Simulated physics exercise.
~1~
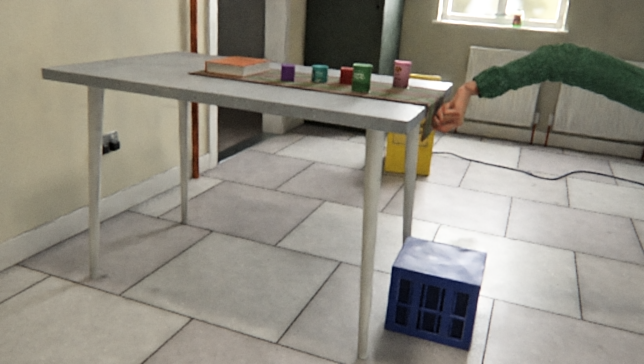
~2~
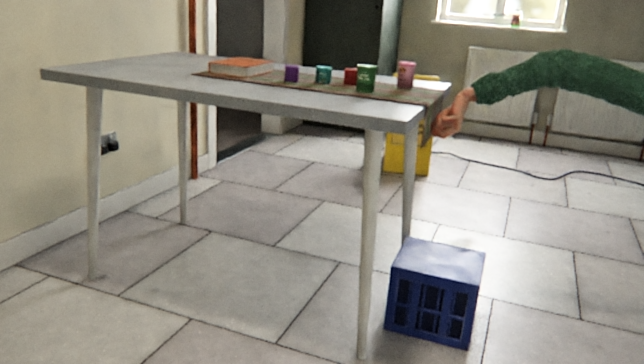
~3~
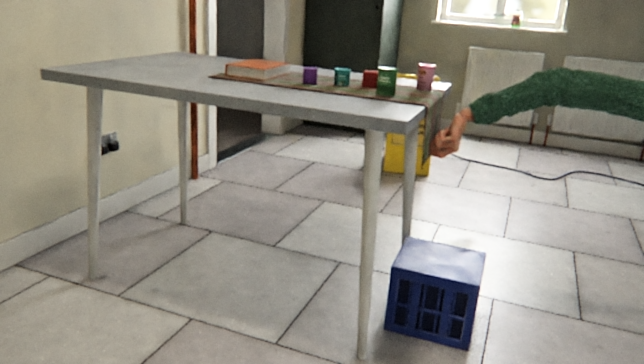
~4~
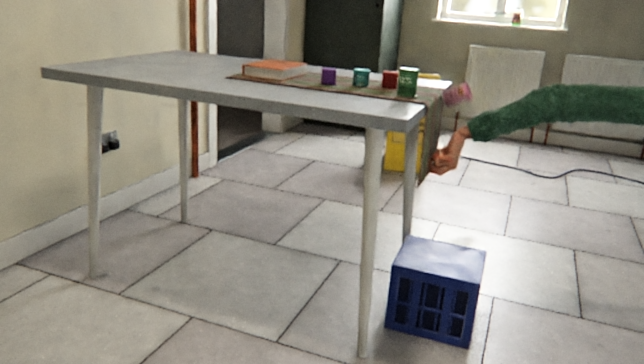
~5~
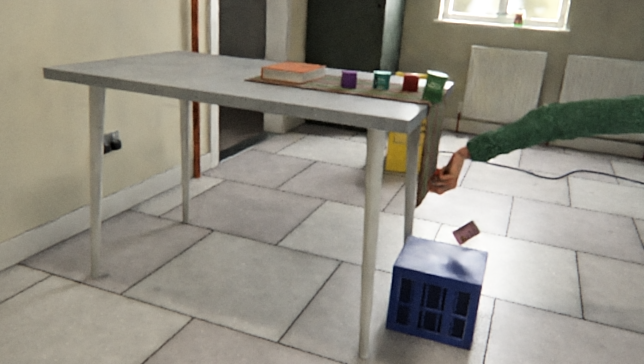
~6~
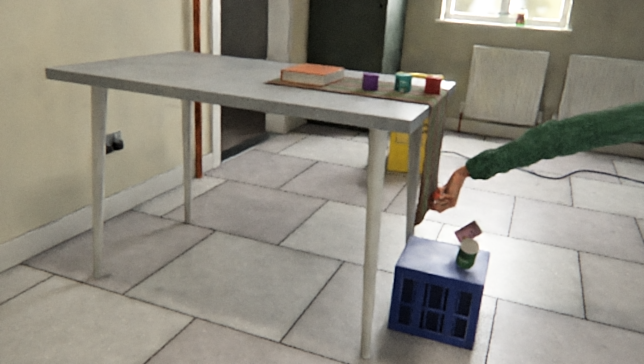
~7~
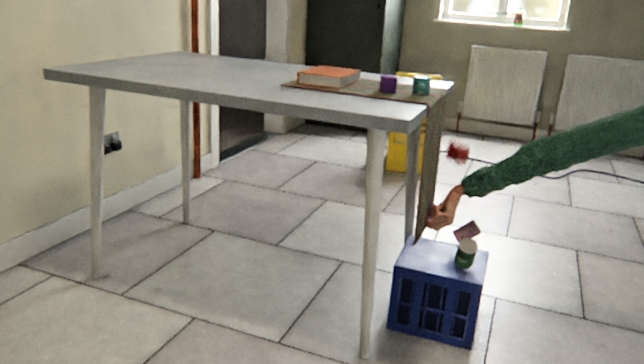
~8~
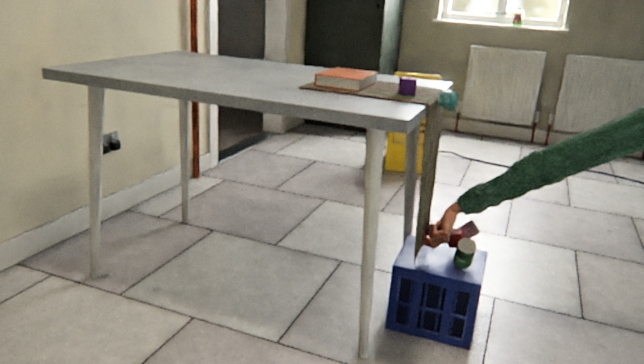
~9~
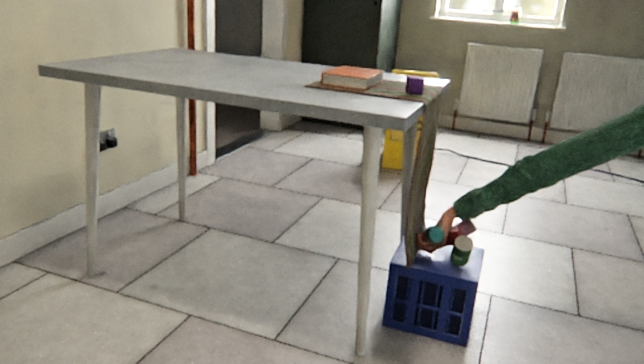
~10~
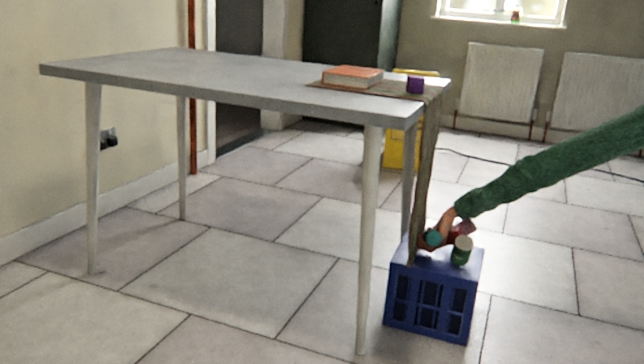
A hand pulls a brown runner down until four small items drop off the table.
